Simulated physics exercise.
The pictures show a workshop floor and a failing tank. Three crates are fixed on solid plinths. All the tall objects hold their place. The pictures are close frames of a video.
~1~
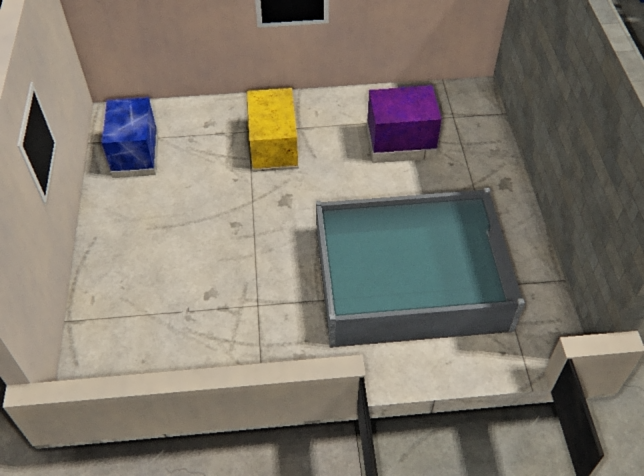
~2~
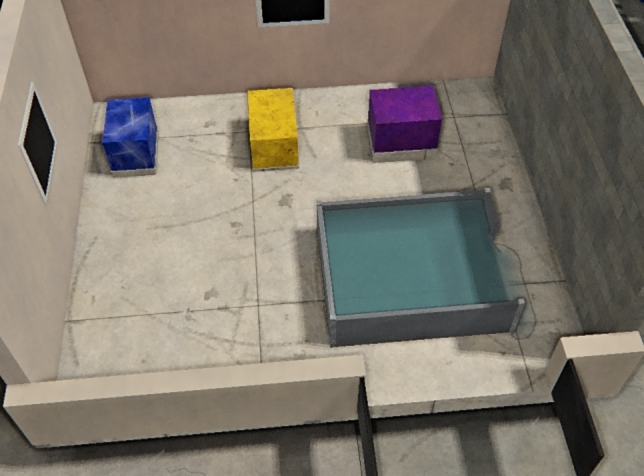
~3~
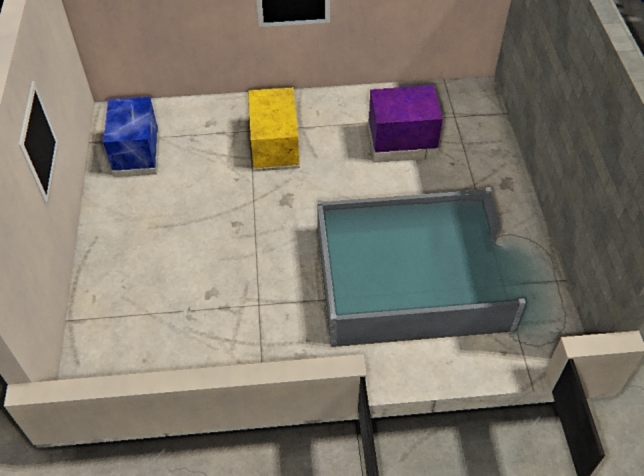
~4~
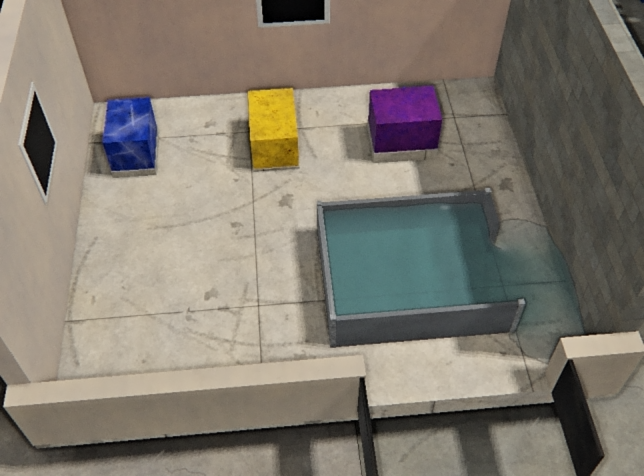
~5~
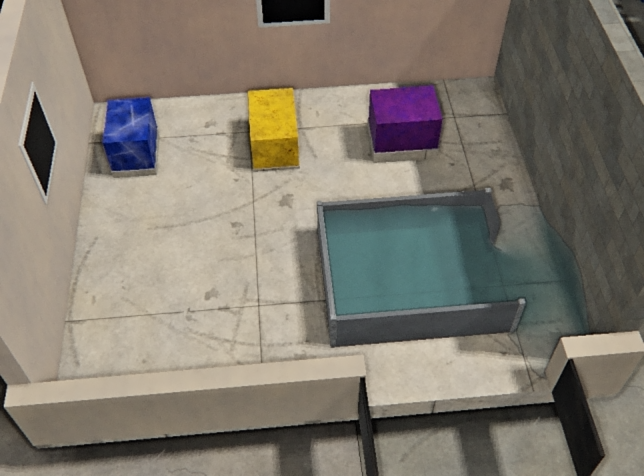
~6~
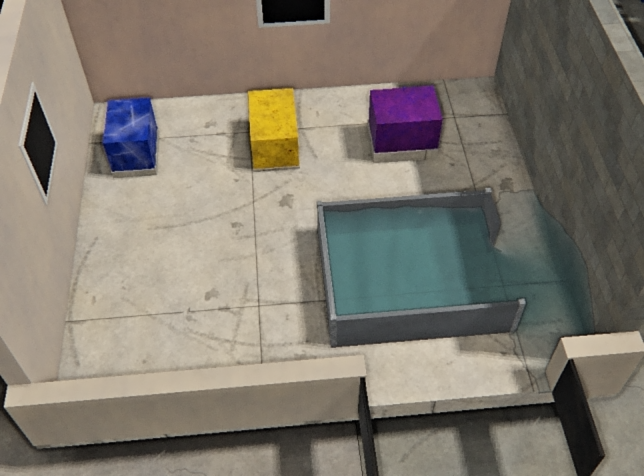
Teal water sits still in an open grey tank on a workshop floor, then begins pouring out through the tank's right side. It spreads across the concrete to the grey wall and fans along its base, while the blue, yellow and purple blocks behind stay in place.
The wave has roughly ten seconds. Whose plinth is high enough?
The yellow crate is wetted; the blue crate escapes dry; the purple crate escapes dry.
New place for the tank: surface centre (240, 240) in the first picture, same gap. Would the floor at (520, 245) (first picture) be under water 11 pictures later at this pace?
There: Awash.
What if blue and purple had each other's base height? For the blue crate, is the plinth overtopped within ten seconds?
My reading: The blue crate keeps dry.
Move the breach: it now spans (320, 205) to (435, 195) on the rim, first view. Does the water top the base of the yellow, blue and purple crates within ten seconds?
Then: Yellow is wetted; blue is soaked; purple is soaked.
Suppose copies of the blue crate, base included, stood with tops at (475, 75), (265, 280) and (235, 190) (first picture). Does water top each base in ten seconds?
In turn: Is topped, is spared, keeps dry.
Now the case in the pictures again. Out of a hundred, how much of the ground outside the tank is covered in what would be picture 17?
Some 30 per cent.
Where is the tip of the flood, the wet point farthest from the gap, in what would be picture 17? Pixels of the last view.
Close to (488, 84).
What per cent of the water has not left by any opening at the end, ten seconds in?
Some 78 per cent.
A moment on, water covers 15 % of the floor; the yellow crate not reached, the blue crate not reached, the purple crate not reached.
Next, water covers 30 % of the floor; the yellow crate not reached, the blue crate not reached, the purple crate water round its plinth.
Then, water covers 45 % of the floor; the yellow crate water round its plinth, the blue crate not reached, the purple crate water round its plinth.
Later, water covers 75 % of the floor; the yellow crate water round its plinth, the blue crate water round its plinth, the purple crate water round its plinth.
In the end, water covers 95 % of the floor; the yellow crate was topped, the blue crate stayed above the water, the purple crate stayed above the water.
